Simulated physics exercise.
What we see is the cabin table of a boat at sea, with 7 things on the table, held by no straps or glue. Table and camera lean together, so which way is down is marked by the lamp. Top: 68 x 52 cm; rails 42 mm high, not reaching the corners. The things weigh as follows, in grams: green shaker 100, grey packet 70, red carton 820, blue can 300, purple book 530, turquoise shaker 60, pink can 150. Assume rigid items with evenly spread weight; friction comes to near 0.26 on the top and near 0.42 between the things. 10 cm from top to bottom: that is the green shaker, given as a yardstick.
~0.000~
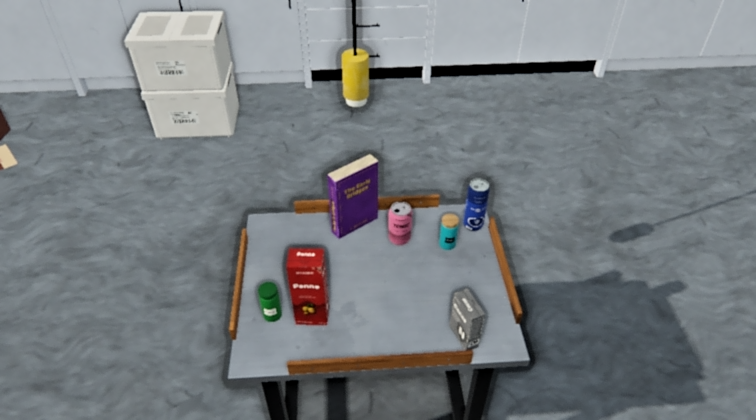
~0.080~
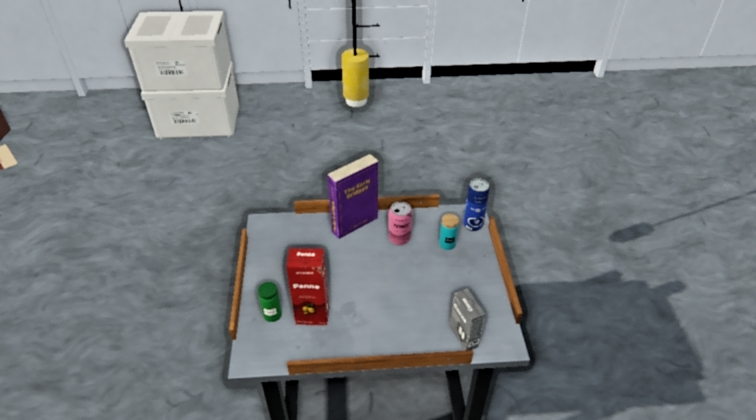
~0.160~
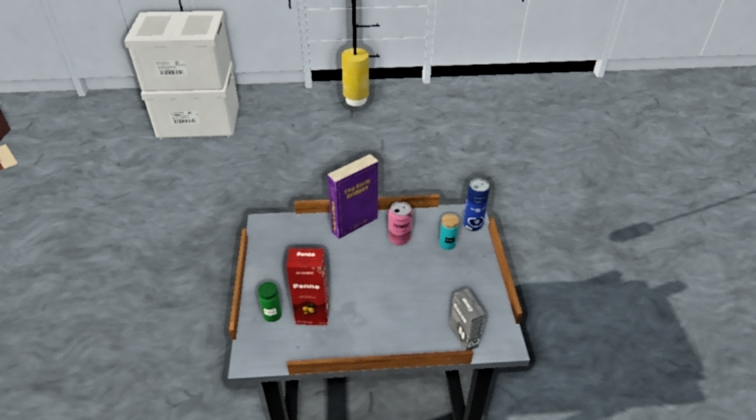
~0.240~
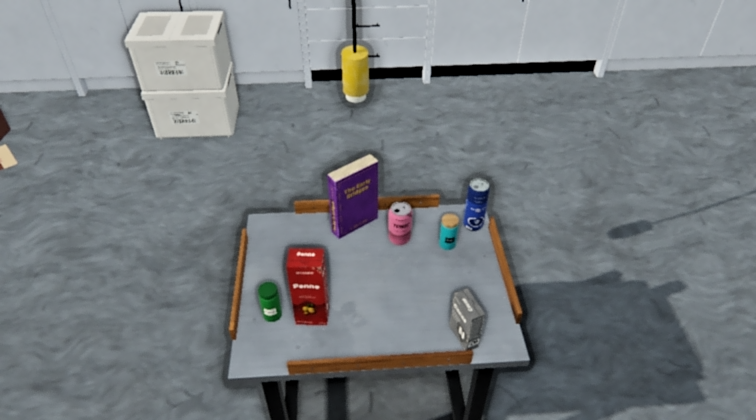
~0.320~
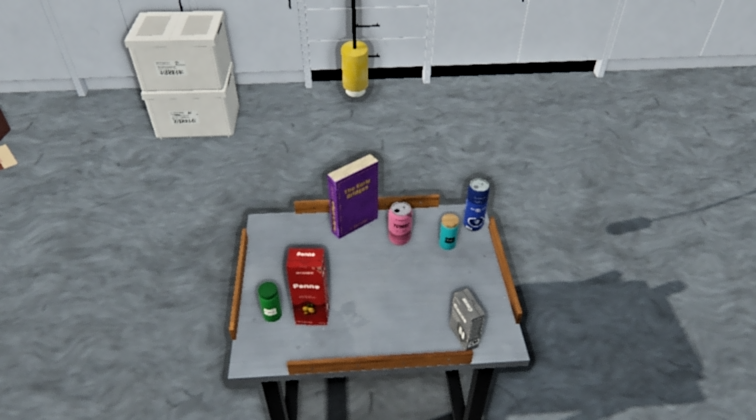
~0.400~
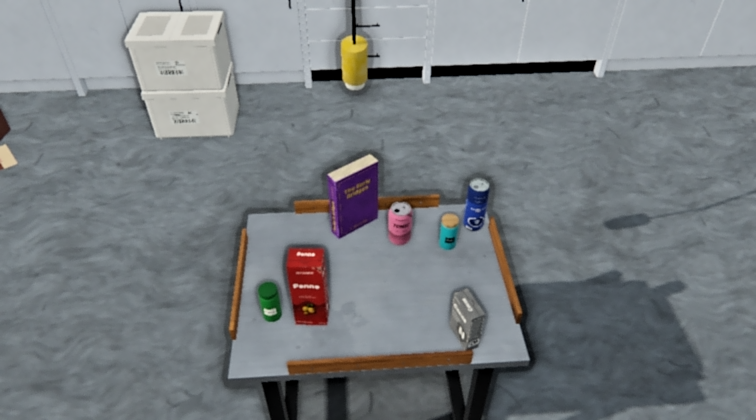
A yellow cylinder hanging behind the table stays almost still at first, then swings slightly away toward the white back wall, while the shadows on the grey floor shift a little. On the table, the purple book, red carton, grey packet, cans and shakers all stay upright in their places throughout.
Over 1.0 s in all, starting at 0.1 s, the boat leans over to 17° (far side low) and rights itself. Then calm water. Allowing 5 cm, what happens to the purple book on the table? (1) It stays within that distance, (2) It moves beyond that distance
2, it moves beyond that distance.
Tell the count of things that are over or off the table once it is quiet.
Altogether, 1.
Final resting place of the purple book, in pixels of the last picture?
Around pixel (320, 347).
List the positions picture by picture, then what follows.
Boat level; purple book (354, 198); green shaker (270, 302), in the first picture.
Boat level; red carton (309, 288); blue can (476, 206), in the second picture.
Boat level; turquoise shaker (449, 232); pink can (400, 224), in the third picture.
Boat heeled 3°, far side down; green shaker (270, 302); grey packet (467, 321), in the fourth picture.
Boat heeled 7°, far side down; red carton (309, 288); blue can (476, 206), in the fifth picture.
Boat heeled 11°, far side down; purple book (354, 198); turquoise shaker (449, 232), in the sixth picture.
After 1.00 s, boat heeled 2°, far side down; purple book now off the table; red carton moved 2 cm; grey packet moved 2 cm.
After 1.30 s, boat level; red carton moved 2 cm; grey packet moved 2 cm.
In the end (1.6 s), off the table, purple book; the other 6 under 5 cm from the start. In the last view, purple book near (320, 347).
